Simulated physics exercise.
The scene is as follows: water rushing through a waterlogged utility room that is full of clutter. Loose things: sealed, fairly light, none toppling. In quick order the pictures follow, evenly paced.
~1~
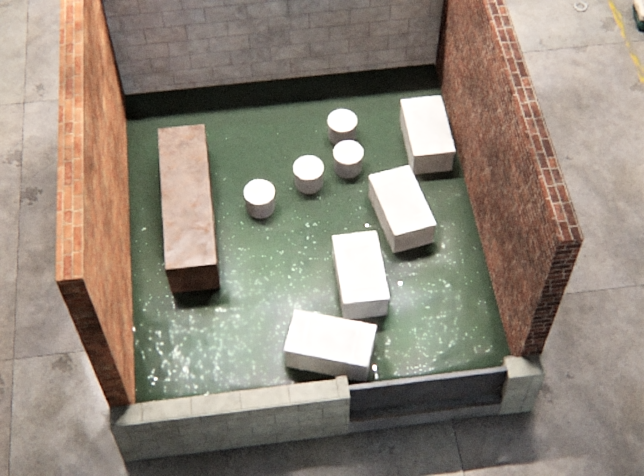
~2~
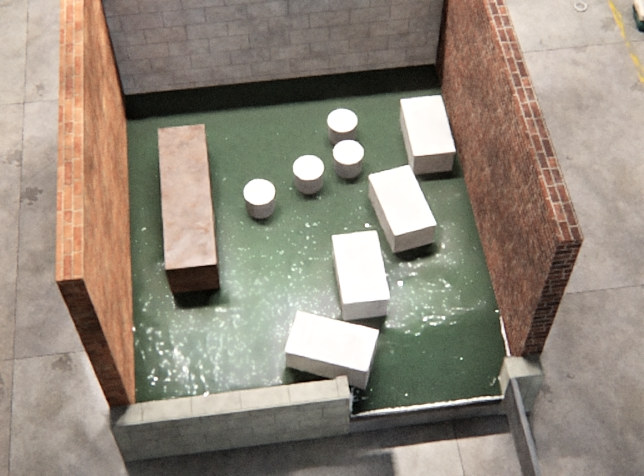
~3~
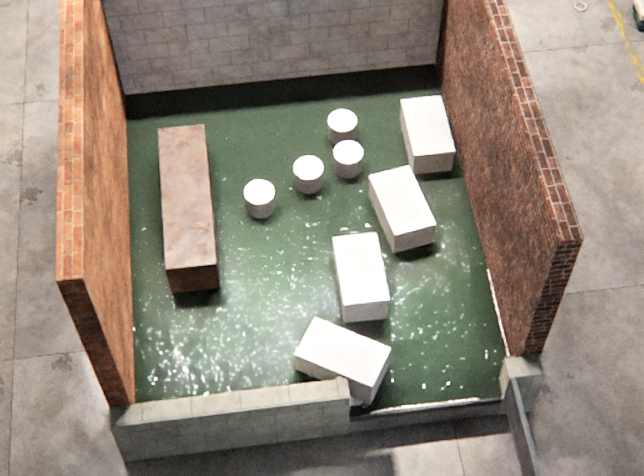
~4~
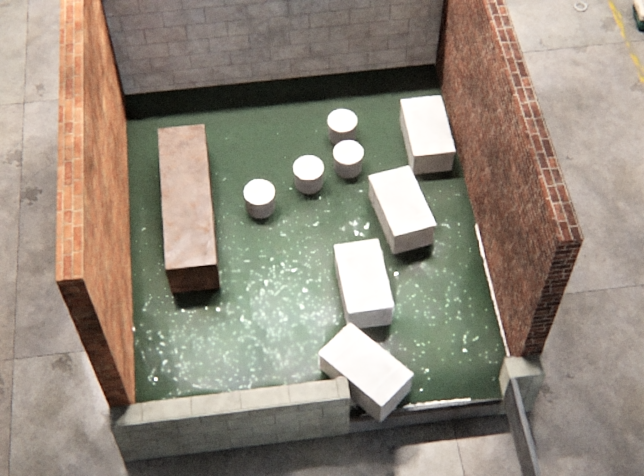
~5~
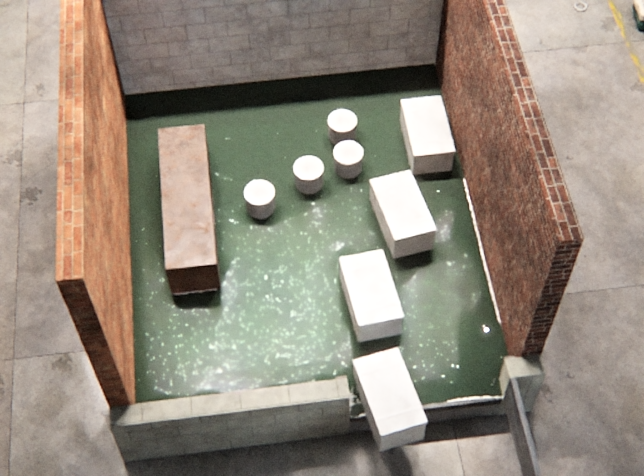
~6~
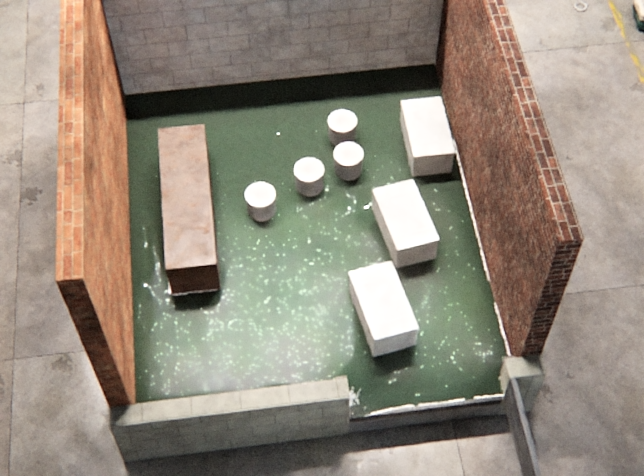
The clip opens on green water inside a brick-walled enclosure, with white boxes, small white drums and a long brown block. A front panel swings outward, and the nearest box turns and slides through the gap out of view, while the box behind it drifts forward and the others barely shift.
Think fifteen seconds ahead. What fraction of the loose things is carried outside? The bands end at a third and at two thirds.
Result: High band.
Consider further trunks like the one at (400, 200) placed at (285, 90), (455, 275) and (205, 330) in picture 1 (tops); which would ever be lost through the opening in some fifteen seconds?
Taking them in turn: Held back, flushed away and flushed away.
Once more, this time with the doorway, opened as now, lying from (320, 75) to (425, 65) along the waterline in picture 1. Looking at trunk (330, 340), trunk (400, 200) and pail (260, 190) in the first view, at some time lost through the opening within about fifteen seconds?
First held back, then flushed away, then flushed away.
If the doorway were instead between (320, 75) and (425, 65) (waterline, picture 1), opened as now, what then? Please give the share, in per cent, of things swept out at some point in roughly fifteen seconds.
My figure is 90 in a hundred.
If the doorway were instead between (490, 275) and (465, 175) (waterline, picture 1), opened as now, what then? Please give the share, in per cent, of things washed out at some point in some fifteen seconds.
It works out to some 90 in a hundred.
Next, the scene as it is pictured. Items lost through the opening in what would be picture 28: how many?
That makes 3.
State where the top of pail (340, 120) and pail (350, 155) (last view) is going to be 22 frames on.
I'd expect them about (395, 219) and (443, 343).
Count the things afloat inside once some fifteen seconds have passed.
Count: 1.
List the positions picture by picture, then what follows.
The first frame shows a trunk at (360, 266), afloat; a trunk at (402, 200) floats; 0 of 8 have shifted.
The second frame shows a trunk at (360, 266) floats; a trunk at (402, 200) floats; 0 of 8 have shifted.
The third frame shows a trunk at (361, 268) floats; a trunk at (402, 200), afloat; 1 of 8 have shifted.
The fourth frame shows a trunk at (363, 275) floats, close to its start; a trunk at (402, 200), afloat; 2 of 8 have shifted.
The fifth frame shows a trunk at (371, 287), afloat, close to its start; a trunk at (403, 204), afloat, close to its start; 2 of 8 have shifted.
The sixth frame shows a trunk at (383, 300) floats, a stride from its start; a trunk at (405, 214), afloat, close to its start; 3 of 8 have shifted.
A moment on, 1 of 8 are out; 7 afloat.
Next, 3 of 8 are out; 5 afloat.
Later, 3 of 8 are out; 5 afloat.
In the end, 7 of 8 are out; 1 afloat.
